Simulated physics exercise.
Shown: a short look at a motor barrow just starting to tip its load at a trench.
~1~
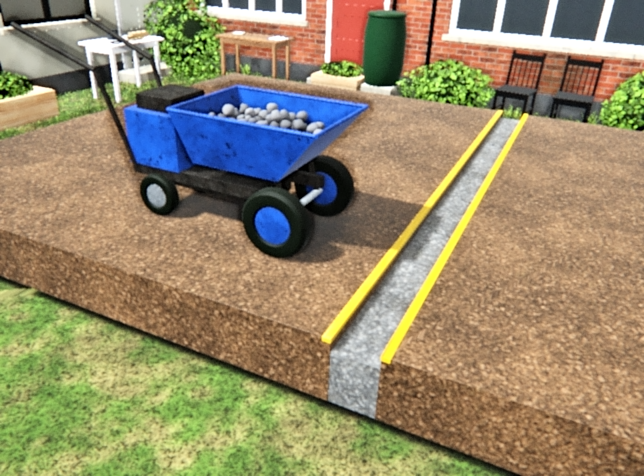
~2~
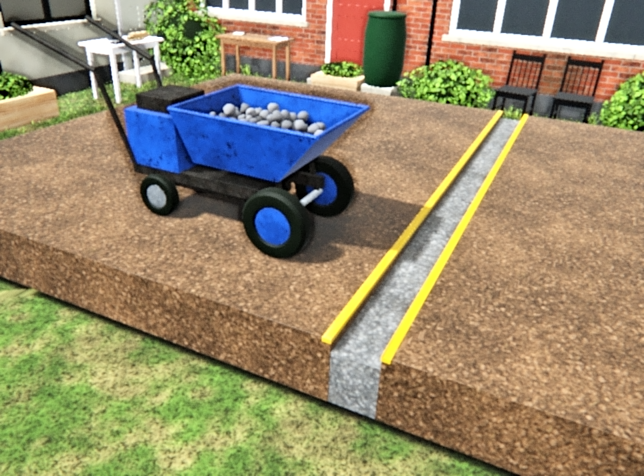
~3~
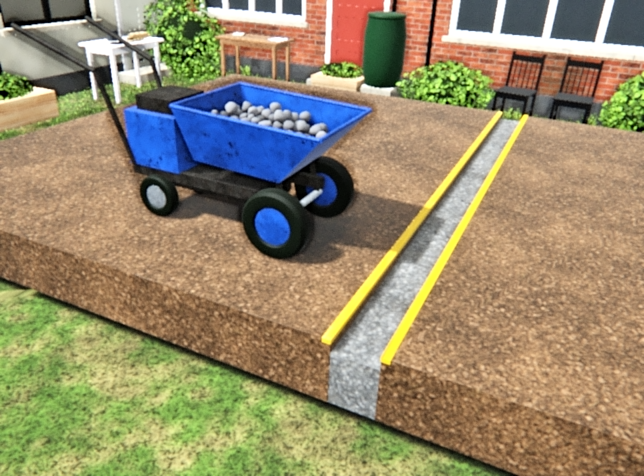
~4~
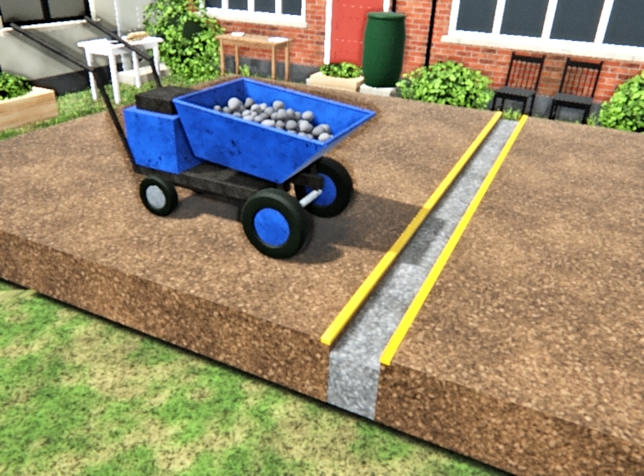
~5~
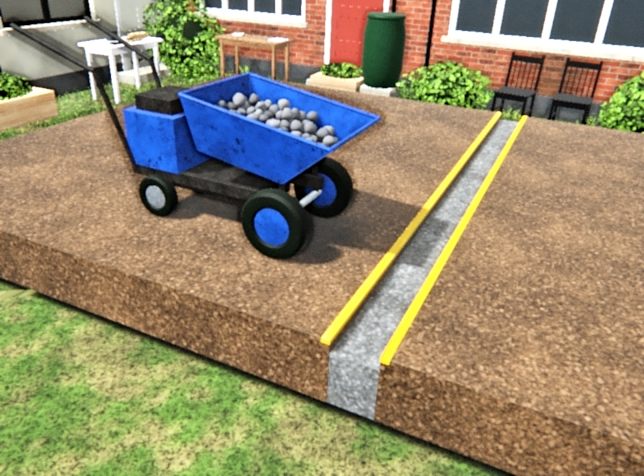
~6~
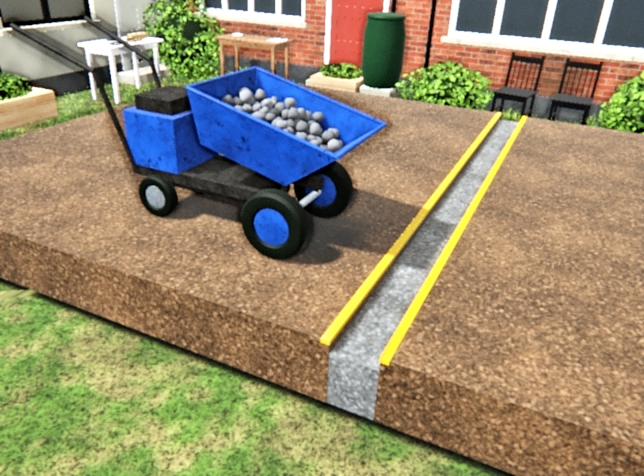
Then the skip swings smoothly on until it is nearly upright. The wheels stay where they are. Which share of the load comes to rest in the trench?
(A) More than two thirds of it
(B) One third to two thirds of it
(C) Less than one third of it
The answer is B.
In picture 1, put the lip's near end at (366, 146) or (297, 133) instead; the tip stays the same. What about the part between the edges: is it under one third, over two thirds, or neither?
Under a third; between a third and two thirds.
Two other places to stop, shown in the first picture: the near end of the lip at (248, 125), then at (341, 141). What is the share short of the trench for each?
That comes to some 50 in a hundred for the first try and some 0 in a hundred for the second.
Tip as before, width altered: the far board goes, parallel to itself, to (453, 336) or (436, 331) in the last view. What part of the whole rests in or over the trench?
Roughly 80 per cent, then roughly 70 per cent.
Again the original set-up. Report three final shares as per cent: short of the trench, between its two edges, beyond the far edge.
Short 0 %, between 50 %, beyond 20 %.
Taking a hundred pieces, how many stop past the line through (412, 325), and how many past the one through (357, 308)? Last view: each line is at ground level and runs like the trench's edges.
First 10 in a hundred, second 70 in a hundred.
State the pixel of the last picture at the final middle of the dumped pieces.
Centre at rest: Close to (417, 264).
Soon, skip tipped steeply; all in the skip.
A while on, skip tipped steeply; most in the skip; a small part in or heaped over the trench; a stray few beyond it.
Towards the end, skip tipped right over; about a third in the skip; a stray few short of the trench; about half in or heaped over the trench; about a quarter beyond it.
Finally, skip tipped right over; about a third in the skip; about half in or heaped over the trench; about a quarter beyond it.
